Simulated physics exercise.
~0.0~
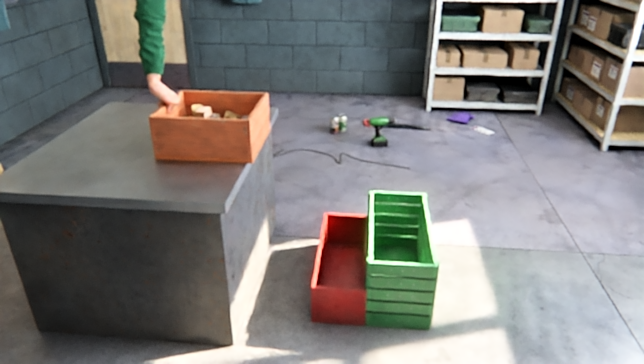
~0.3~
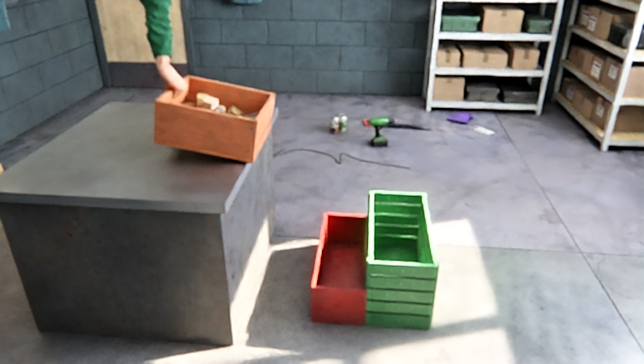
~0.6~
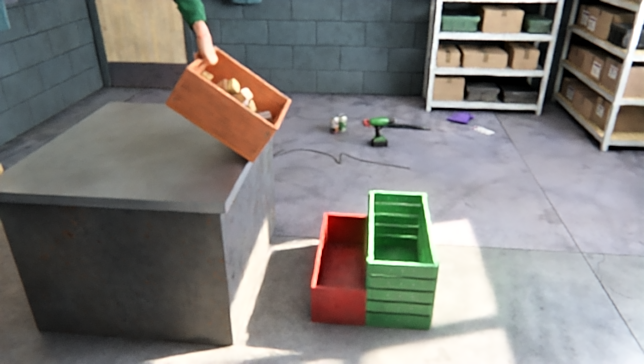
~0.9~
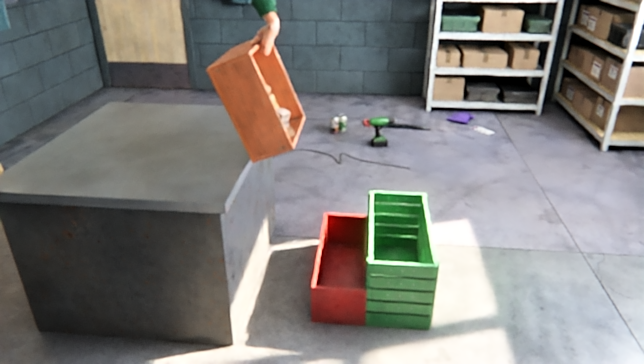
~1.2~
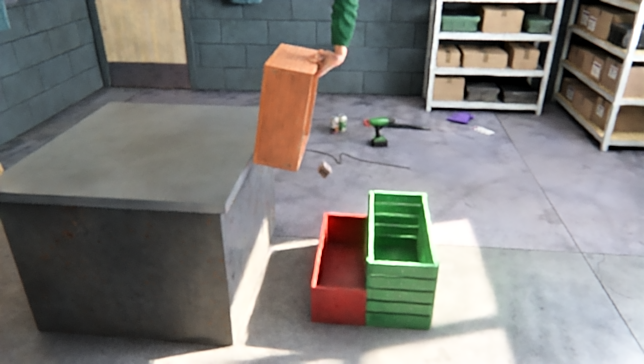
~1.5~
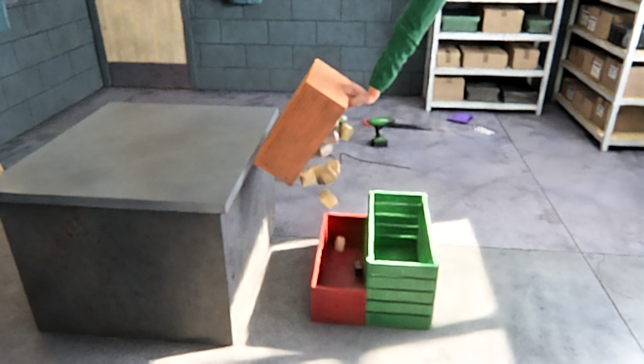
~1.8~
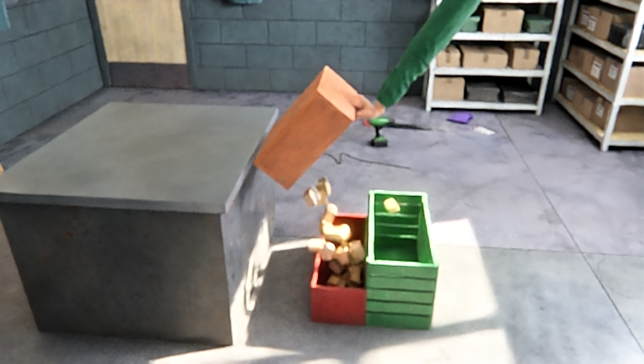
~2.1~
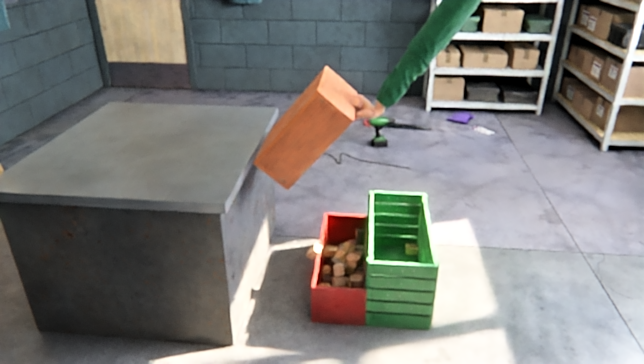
The video shows a green-sleeved arm tipping an orange box of wooden pieces off the right end of a gray bench until it hangs steeply upside down. The pieces tumble out, nearly all landing in the red bin below, beside a green tote.
